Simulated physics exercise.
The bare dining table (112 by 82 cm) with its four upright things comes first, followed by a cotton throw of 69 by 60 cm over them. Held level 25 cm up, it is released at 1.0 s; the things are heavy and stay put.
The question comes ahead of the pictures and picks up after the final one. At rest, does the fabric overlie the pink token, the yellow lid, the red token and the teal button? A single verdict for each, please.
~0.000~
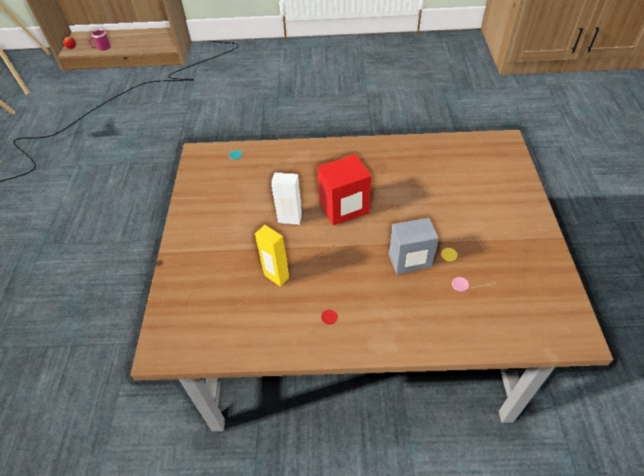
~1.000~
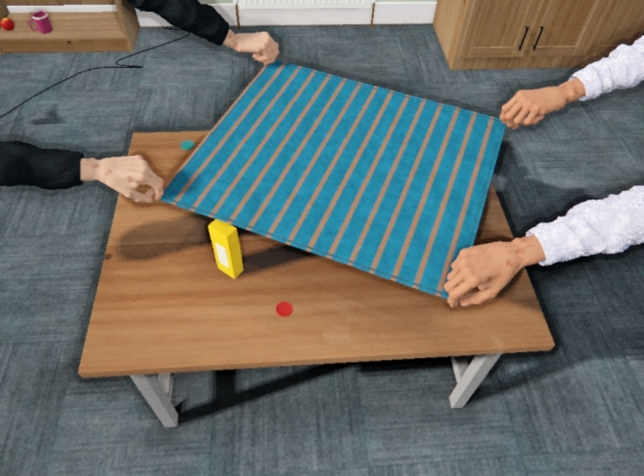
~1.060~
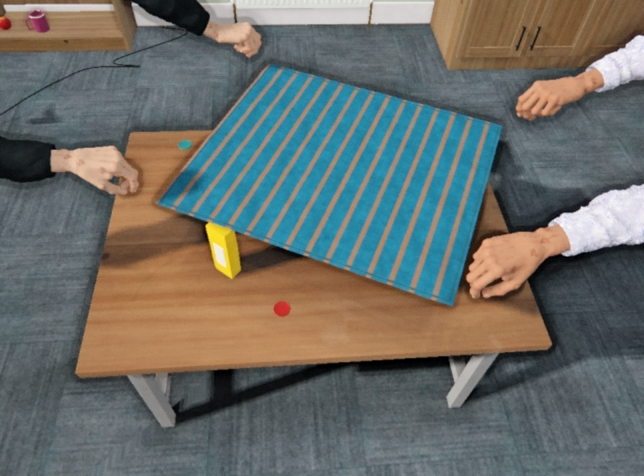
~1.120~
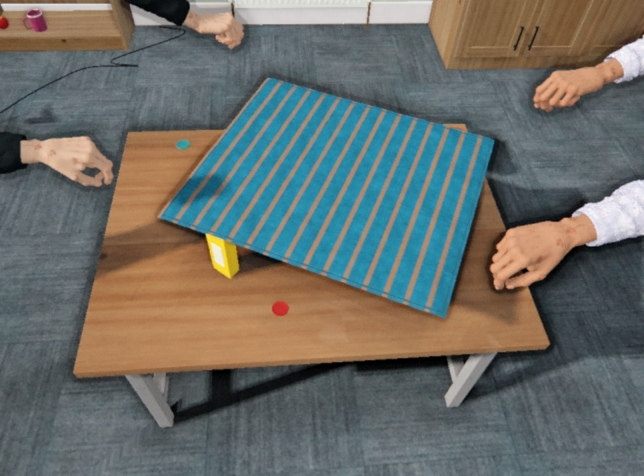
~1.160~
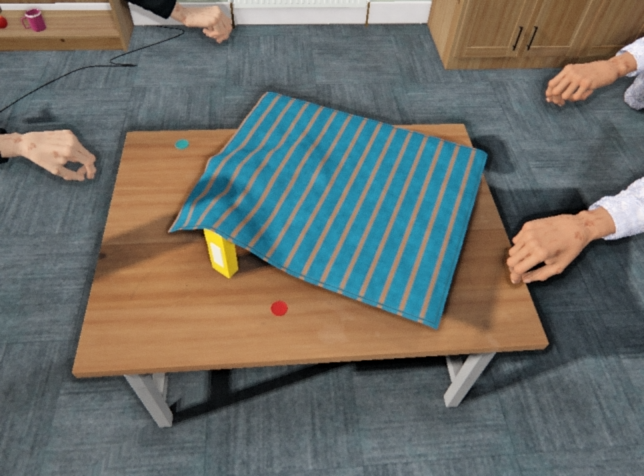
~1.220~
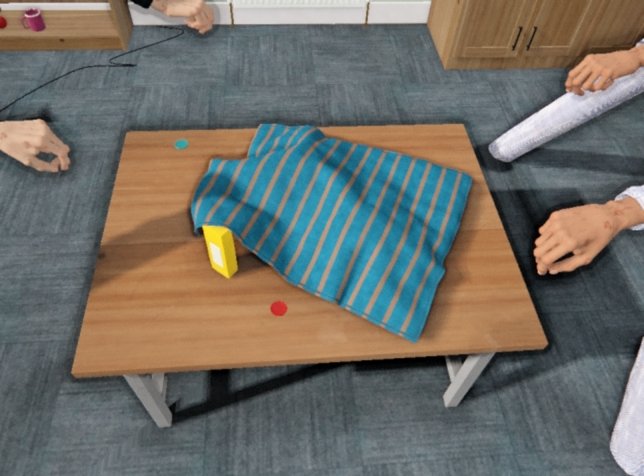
Result: Pink token ends under the cloth, yellow lid ends under the cloth, red token still shows, teal button stays uncovered.
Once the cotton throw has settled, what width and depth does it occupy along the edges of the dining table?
Width about 74 centimetres, depth about 70 centimetres.
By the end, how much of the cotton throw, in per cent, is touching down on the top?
Roughly 25 % of it.
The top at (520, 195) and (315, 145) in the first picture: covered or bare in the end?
First spot exposed, second spot exposed.
After 1.4 s, 25 % of it is down, spanning 73 by 70 cm, above pink token, yellow lid.
After 1.6 s, 25 % of it is down, spanning 73 by 70 cm, above pink token, yellow lid.
After 1.7 s, 25 % of it is down, spanning 73 by 70 cm, above pink token, yellow lid.
After 1.9 s, 25 % of it is down, spanning 73 by 70 cm, above pink token, yellow lid.
After 2.7 s, 25 % of it is down, spanning 73 by 70 cm, above pink token, yellow lid.
